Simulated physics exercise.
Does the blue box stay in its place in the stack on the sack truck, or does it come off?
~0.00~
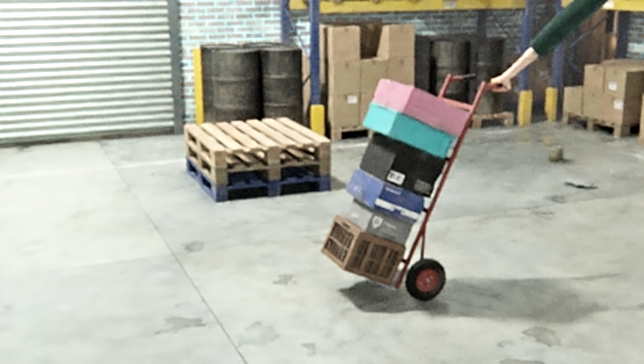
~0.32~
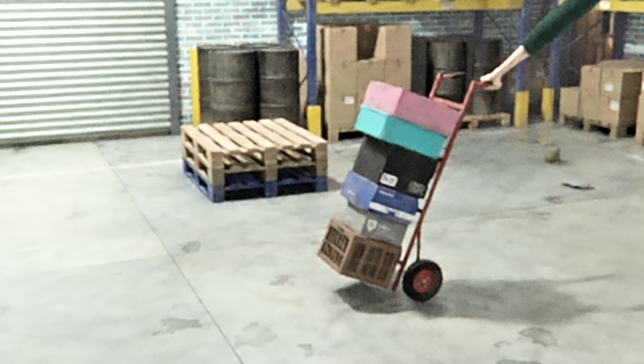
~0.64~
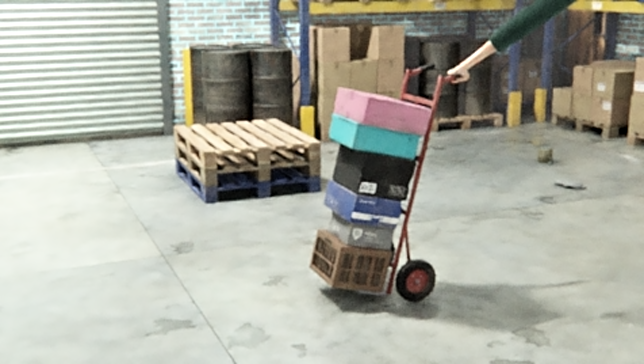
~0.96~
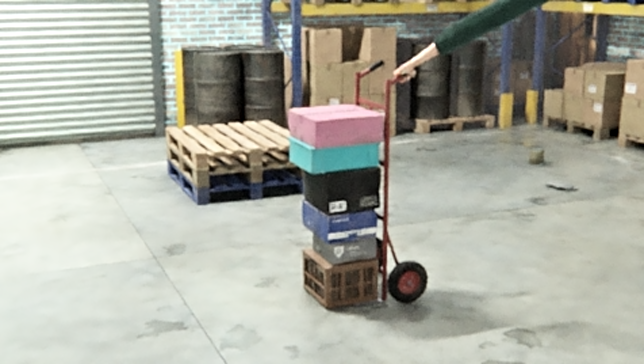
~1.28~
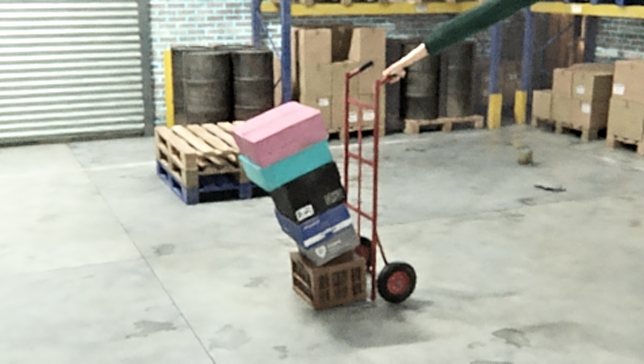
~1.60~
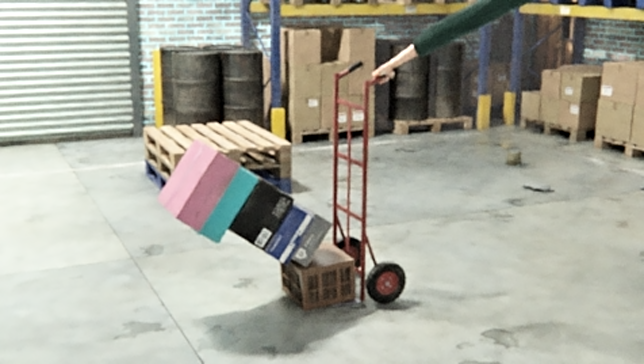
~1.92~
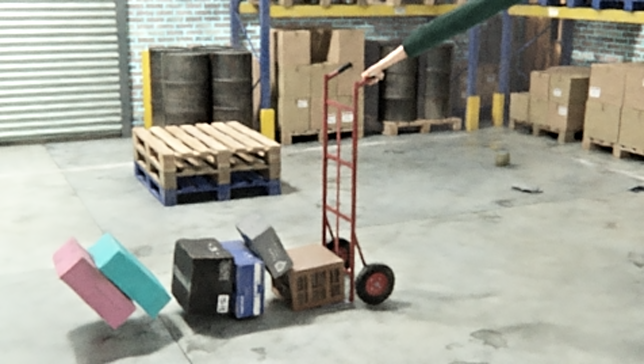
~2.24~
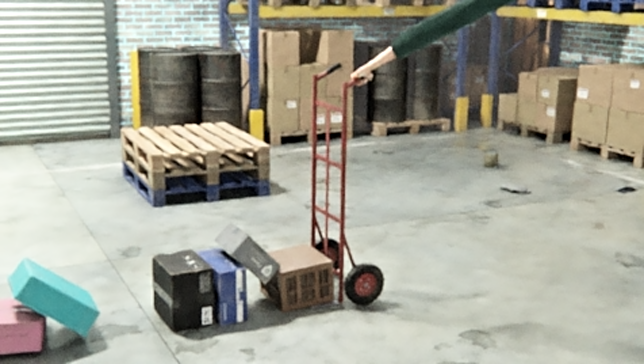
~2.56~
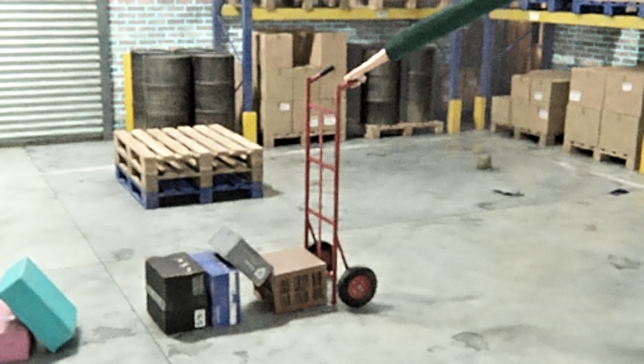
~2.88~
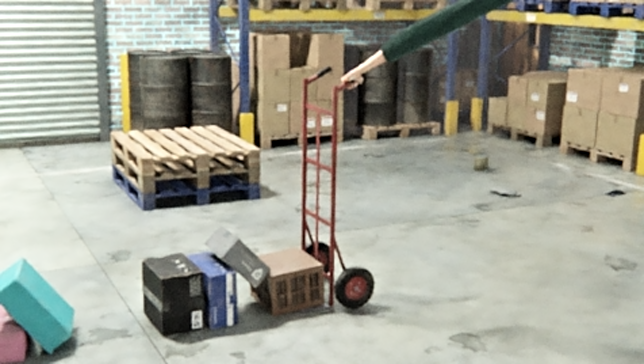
It comes off. The blue box topples to the left with the boxes around it and ends on the floor beside the black one.
